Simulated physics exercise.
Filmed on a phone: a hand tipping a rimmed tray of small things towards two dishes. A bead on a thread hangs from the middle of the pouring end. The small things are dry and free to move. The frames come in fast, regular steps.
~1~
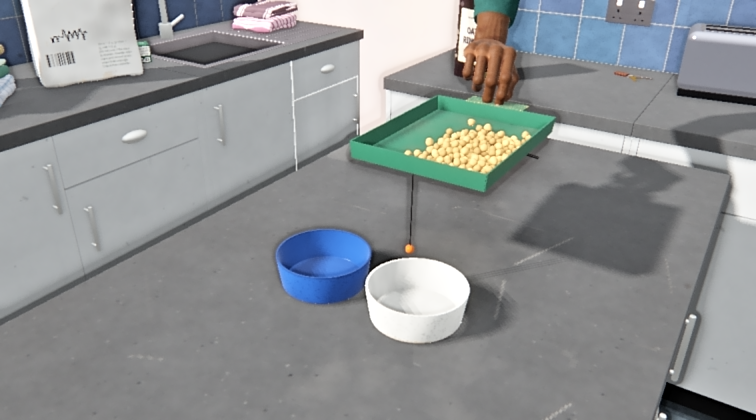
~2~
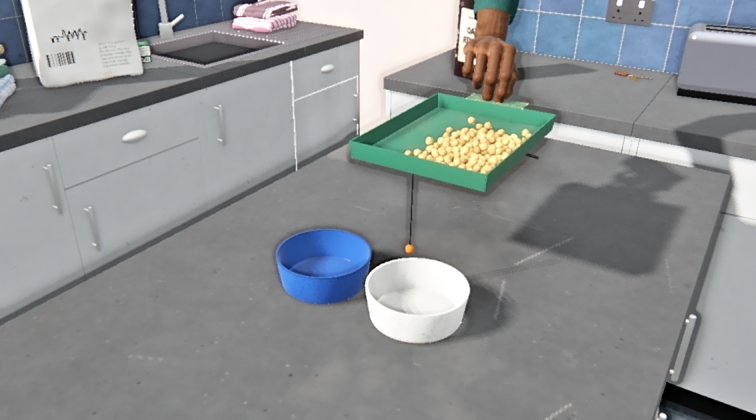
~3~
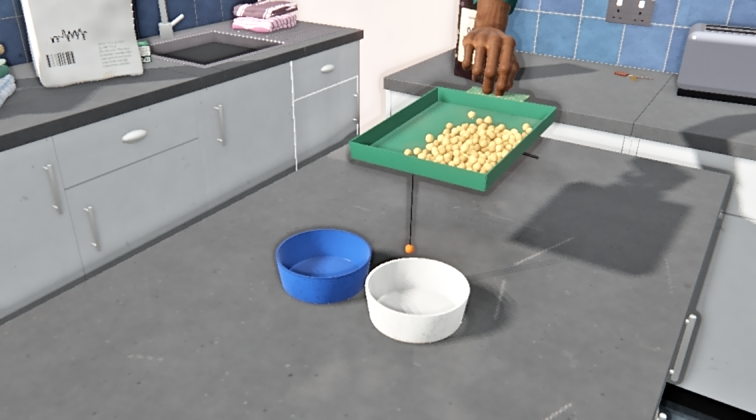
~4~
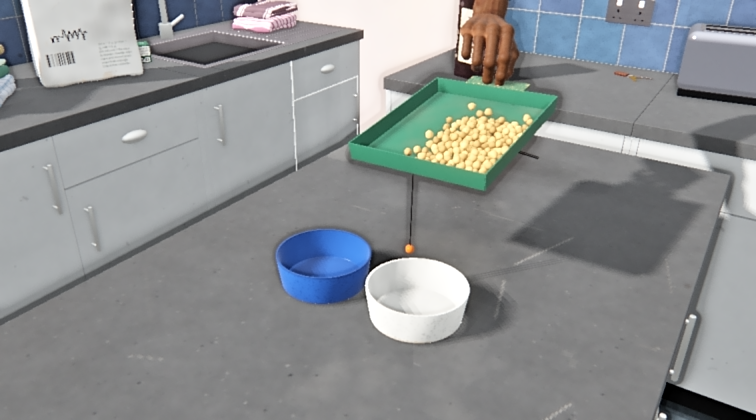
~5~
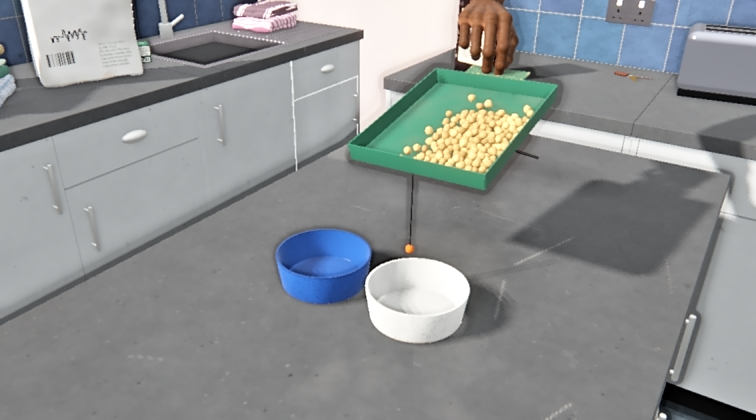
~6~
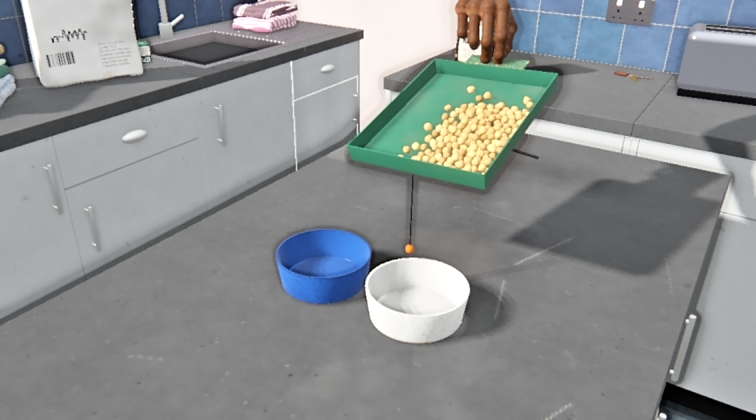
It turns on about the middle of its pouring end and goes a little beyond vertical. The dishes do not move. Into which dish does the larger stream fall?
The right-hand one ends fuller.
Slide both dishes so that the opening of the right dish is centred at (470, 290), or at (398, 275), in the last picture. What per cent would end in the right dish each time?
First some 10, then 70 per cent.
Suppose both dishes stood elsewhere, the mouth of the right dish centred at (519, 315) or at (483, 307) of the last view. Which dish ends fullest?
The first try: The left one. The second: Left.
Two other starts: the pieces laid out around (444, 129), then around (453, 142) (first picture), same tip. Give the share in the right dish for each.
Near 40 % and 50 %.
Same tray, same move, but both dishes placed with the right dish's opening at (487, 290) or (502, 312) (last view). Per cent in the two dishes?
The first gives 40 %, the second 70 %.
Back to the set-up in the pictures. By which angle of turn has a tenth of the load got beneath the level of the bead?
Near 110 degrees.
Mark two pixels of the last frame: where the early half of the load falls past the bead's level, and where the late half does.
The first part at (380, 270); the rest at (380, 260).
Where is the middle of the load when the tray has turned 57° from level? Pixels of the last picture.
Close to (434, 145).
Just after the last frame, tray tipped steeply; almost all on the tray; just a few in the air.
A moment on, tray tipped right over; almost all on the tray; just a few in the right dish; just a few in the left dish; just a few outside both.
Further on, tray tipped past a quarter turn; roughly two thirds in the right dish; roughly a quarter in the left dish; roughly a quarter outside both.
When it is over, tray tipped past a quarter turn; roughly two thirds in the right dish; roughly a quarter in the left dish; roughly a quarter outside both.
